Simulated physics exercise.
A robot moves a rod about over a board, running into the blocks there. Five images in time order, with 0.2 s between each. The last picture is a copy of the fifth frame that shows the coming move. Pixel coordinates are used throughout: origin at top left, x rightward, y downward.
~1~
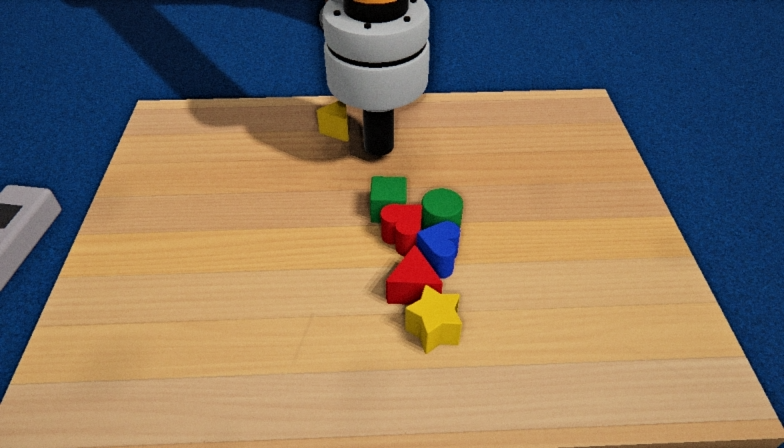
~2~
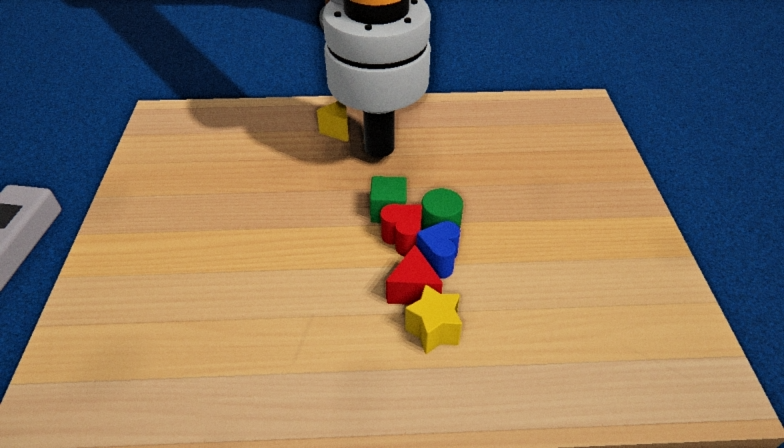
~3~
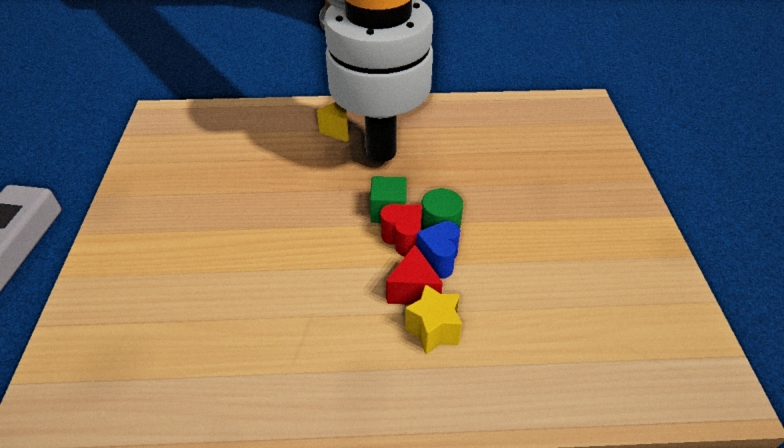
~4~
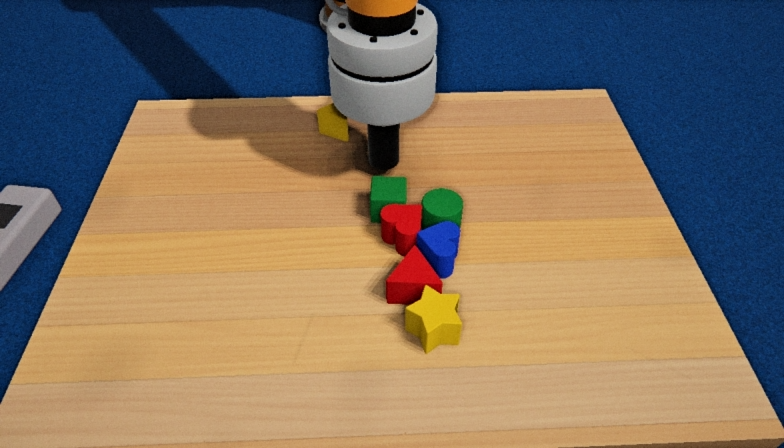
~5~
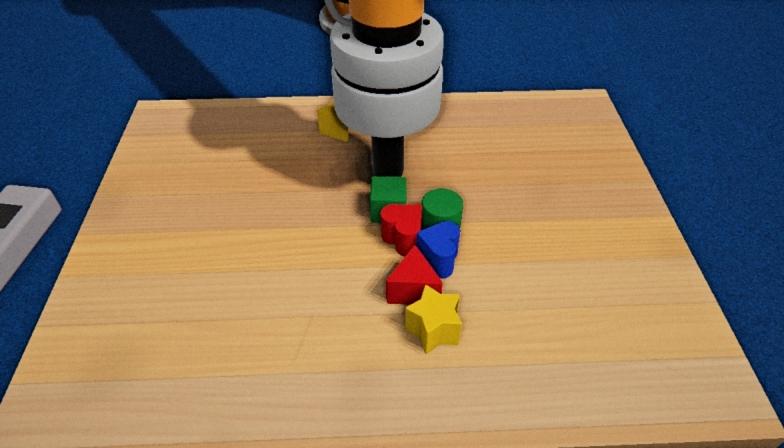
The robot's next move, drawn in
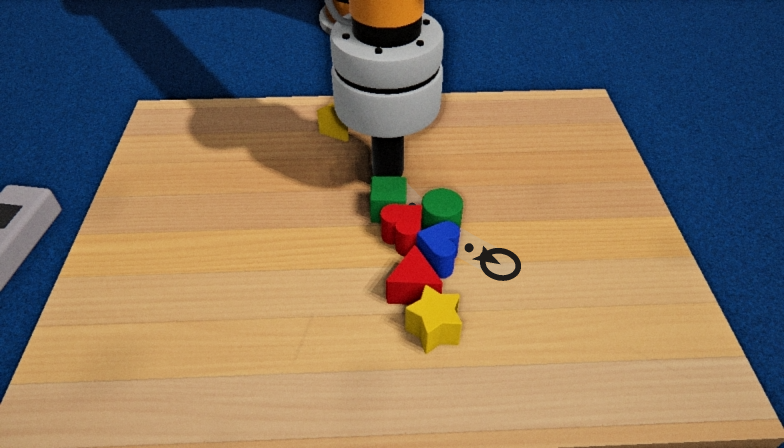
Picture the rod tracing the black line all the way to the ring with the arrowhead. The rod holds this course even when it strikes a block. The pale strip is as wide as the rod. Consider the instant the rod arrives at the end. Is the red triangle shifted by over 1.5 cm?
Short answer: No.
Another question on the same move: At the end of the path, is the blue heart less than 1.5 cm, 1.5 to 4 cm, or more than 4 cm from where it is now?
The answer will be the middling band, 1.5 to 4 cm.
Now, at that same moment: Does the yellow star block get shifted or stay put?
The yellow star block keeps its place.
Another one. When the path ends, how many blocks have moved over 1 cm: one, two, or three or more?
Put simply, three or more blocks are moved more than 1 cm.
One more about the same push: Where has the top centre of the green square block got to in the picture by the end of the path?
Final place: (392, 205).
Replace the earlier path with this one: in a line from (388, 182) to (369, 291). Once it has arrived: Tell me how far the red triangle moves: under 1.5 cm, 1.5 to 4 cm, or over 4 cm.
The largest band: Over 4 cm.
Drawn move, from (388, 182) via (433, 225), ending at (501, 264).
On the path given first. One third of the way, rod at (417, 201); green square block at (392, 205), turned 50° clockwise; green circle at (447, 204).
Two thirds of the way, rod at (455, 229); green square block at (392, 205), turned 50° clockwise; blue heart at (446, 244), turned 15° clockwise; green circle at (495, 225).
At the end, rod at (503, 254); green square block at (392, 205), turned 50° clockwise; red triangle still; yellow star block still; blue heart at (453, 249), turned 50° clockwise; green circle at (545, 238).
